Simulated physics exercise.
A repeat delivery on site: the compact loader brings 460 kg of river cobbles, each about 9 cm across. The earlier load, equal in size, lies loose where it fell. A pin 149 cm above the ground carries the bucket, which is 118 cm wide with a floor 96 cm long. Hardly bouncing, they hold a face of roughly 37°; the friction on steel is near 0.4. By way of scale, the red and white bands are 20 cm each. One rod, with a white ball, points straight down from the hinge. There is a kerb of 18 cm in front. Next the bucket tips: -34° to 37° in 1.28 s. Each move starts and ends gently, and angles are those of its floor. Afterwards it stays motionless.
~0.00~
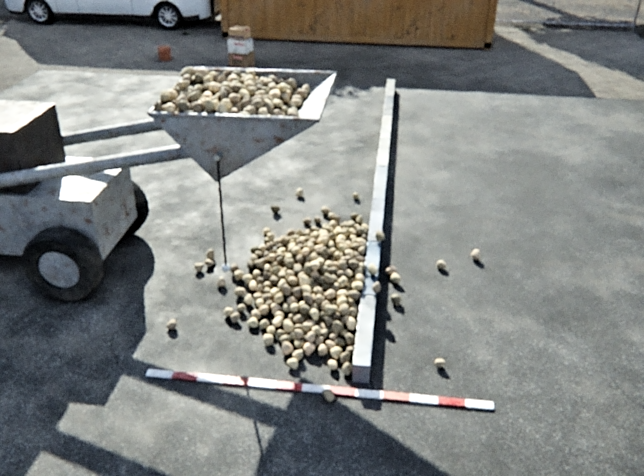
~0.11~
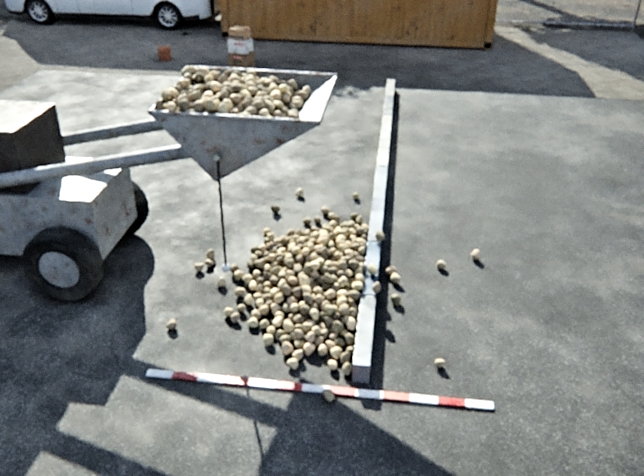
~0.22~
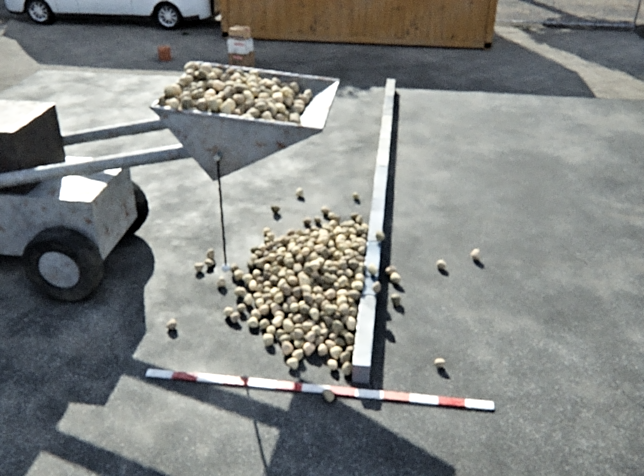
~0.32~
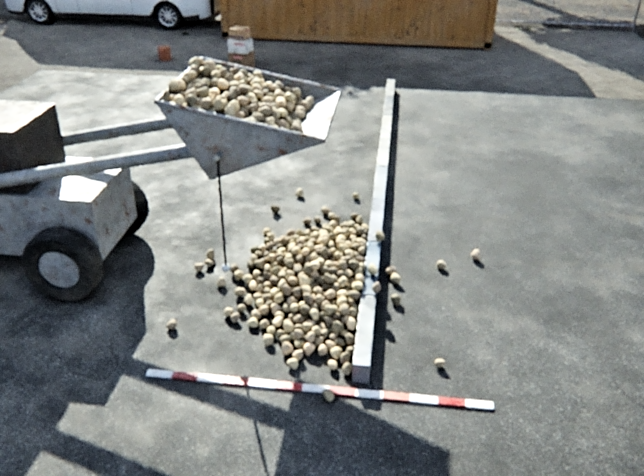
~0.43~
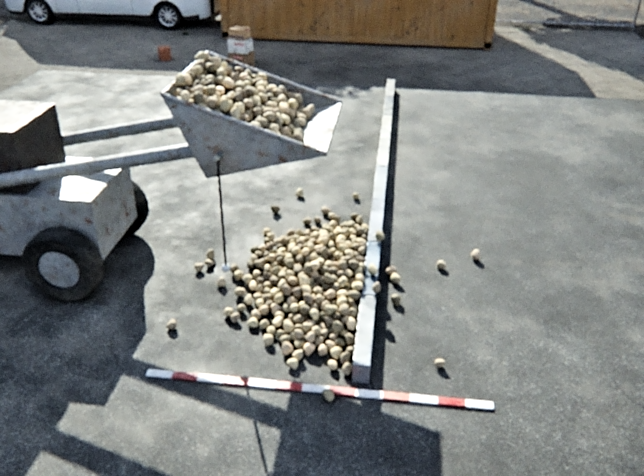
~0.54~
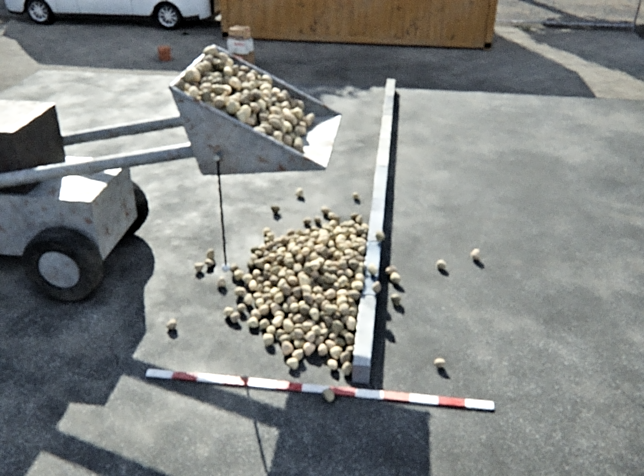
The loader's raised bucket, full of pale round stones, slowly tilted forward, its back rising and its front edge dipping to the right, while the loose pile beside the long kerb below stayed still.
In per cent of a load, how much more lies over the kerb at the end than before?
Some 50 per cent more.
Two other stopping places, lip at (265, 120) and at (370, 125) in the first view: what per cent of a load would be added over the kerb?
5 %, then 95 %.
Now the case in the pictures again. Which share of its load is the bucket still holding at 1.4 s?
It holds some 60 percent.
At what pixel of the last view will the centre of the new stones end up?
In the last view, about pixel (375, 275).
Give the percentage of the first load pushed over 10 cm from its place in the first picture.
Roughly 5 per cent of them.
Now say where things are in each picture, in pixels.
In the first frame, lip at (319, 121), floor tilted -34°, highest stones at (206, 78). The earlier load is highest near (328, 259), 26 cm above ground level, 99 % on this side of the kerb, 1 % over the kerb.
In the second frame, the bucket is at -33°, its lip at (320, 123); the top of the load is at (207, 77); the stones move at 0.1 m/s on average.
In the third frame, lip at (322, 130), floor tilted -29°, highest stones at (198, 74); the stones move at 0.2 m/s on average.
In the fourth frame, lip at (325, 141), floor tilted -23°, highest stones at (202, 70); the stones move at 0.3 m/s on average.
In the fifth frame, the bucket is at -15°, its lip at (326, 154); the top of the load is at (208, 66); the stones move at 0.3 m/s on average.
In the sixth frame, lip at (326, 169), floor tilted -7°, highest stones at (215, 60); the stones move at 0.4 m/s on average.
After 1.0 s the floor is at 26°; in per cent of one load, 100 in the bucket, 99 on this side of the kerb, 1 over the kerb; the foremost stones are at (412, 280).
After 1.4 s the floor is at 37°; in per cent of one load, 58 in the bucket, 140 on this side of the kerb, 1 over the kerb; the foremost stones are at (412, 280).
After 1.7 s the floor is at 37°; in per cent of one load, 13 in the bucket, 169 on this side of the kerb, 18 over the kerb; the foremost stones are at (445, 283).
After 4.4 s the floor is at 37°; in per cent of one load, 0 in the bucket, 148 on this side of the kerb, 52 over the kerb; the foremost stones are at (549, 312). Net gain over the kerb, 50.
